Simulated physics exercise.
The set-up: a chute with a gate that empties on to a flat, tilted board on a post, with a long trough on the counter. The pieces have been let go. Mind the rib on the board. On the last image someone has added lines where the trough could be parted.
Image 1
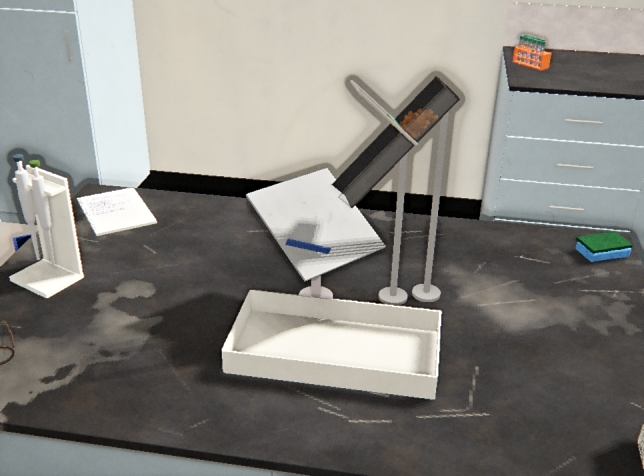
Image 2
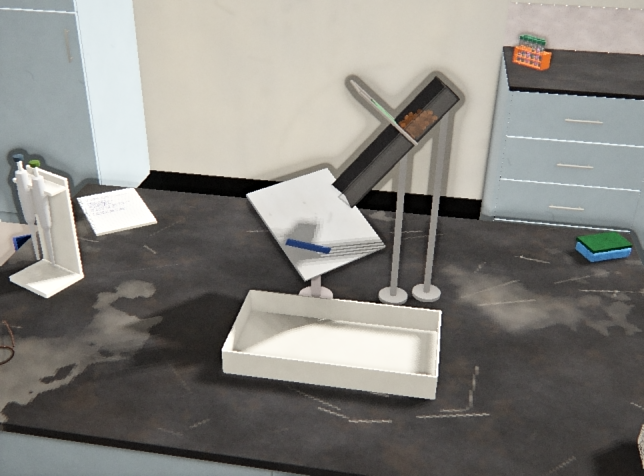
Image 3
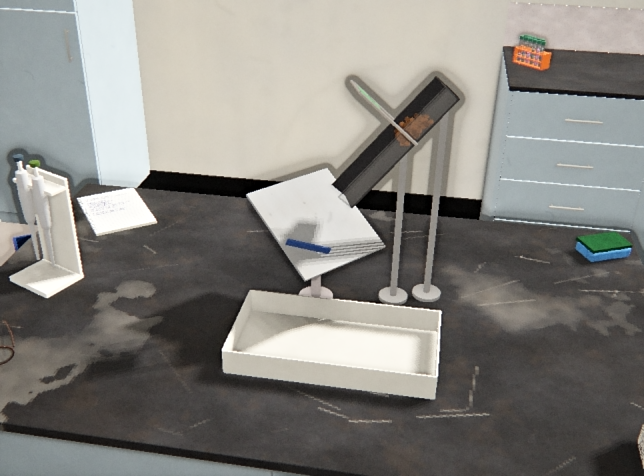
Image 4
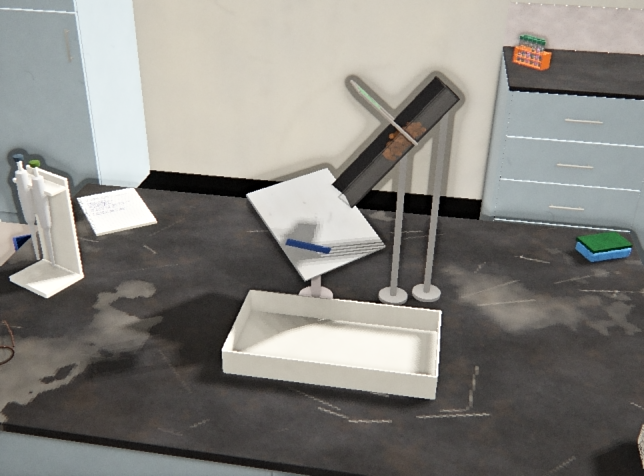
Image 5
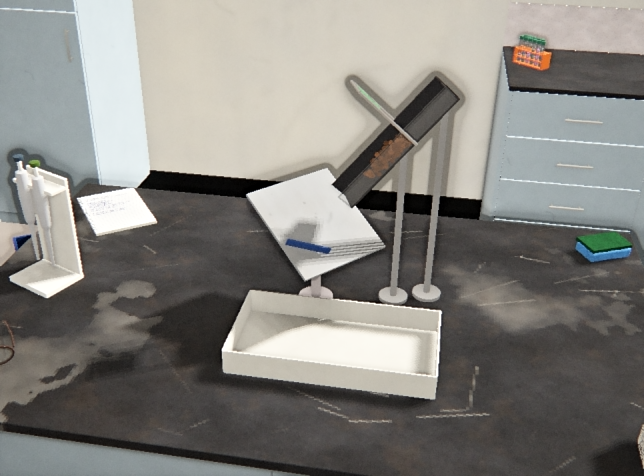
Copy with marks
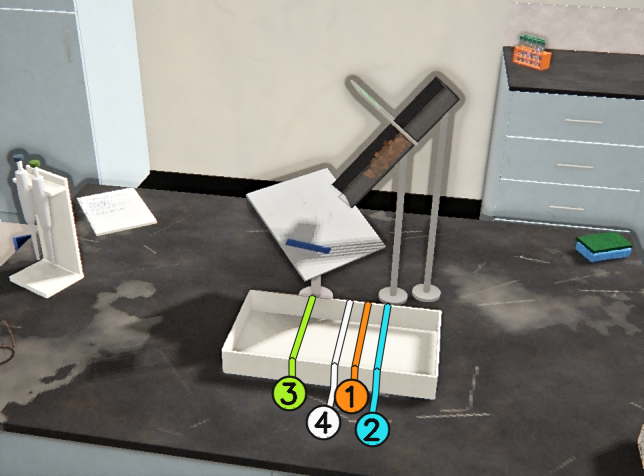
Brown cereal balls slide down and to the left inside a dark, sloping chute, passing from its upper end to its lower part, above a tilted white board with a blue rib and an empty white trough on the counter.
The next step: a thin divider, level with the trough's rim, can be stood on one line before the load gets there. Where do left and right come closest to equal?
1 is best.
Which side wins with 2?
Left.
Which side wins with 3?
More lands on the right.
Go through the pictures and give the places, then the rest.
Load behind the gate at (416, 125), cereal balls; lip of the chute at (348, 202), sloping fairly steeply, in the first picture.
Middle of the board at (317, 220), tilted fairly steeply; middle of its low edge at (347, 262); of its high edge at (288, 180), in the second picture.
Front corners of the trough at (223, 350) and (437, 377), empty; front of the load at (402, 143), in the third picture.
Middle of the load at (401, 141); its front at (385, 154), about a third of the way to the lip; rib from (288, 239) to (331, 249), in the fourth picture.
Middle of the load at (387, 155); its front at (366, 174), about two thirds of the way to the lip, in the fifth picture.
On the marked copy, line 1 crosses the front rim at (355, 367); line 2 crosses the front rim at (377, 369); line 3 crosses the front rim at (292, 359); line 4 crosses the front rim at (334, 364).
With 1, of what is caught, about half on the left of the divider, about half on the right.
With 2, of what is caught, nearly all on the left of the divider, a stray few on the right.
With 3, of what is caught, a small part on the left of the divider, most on the right.
With 4, of what is caught, about a quarter on the left of the divider, most on the right.
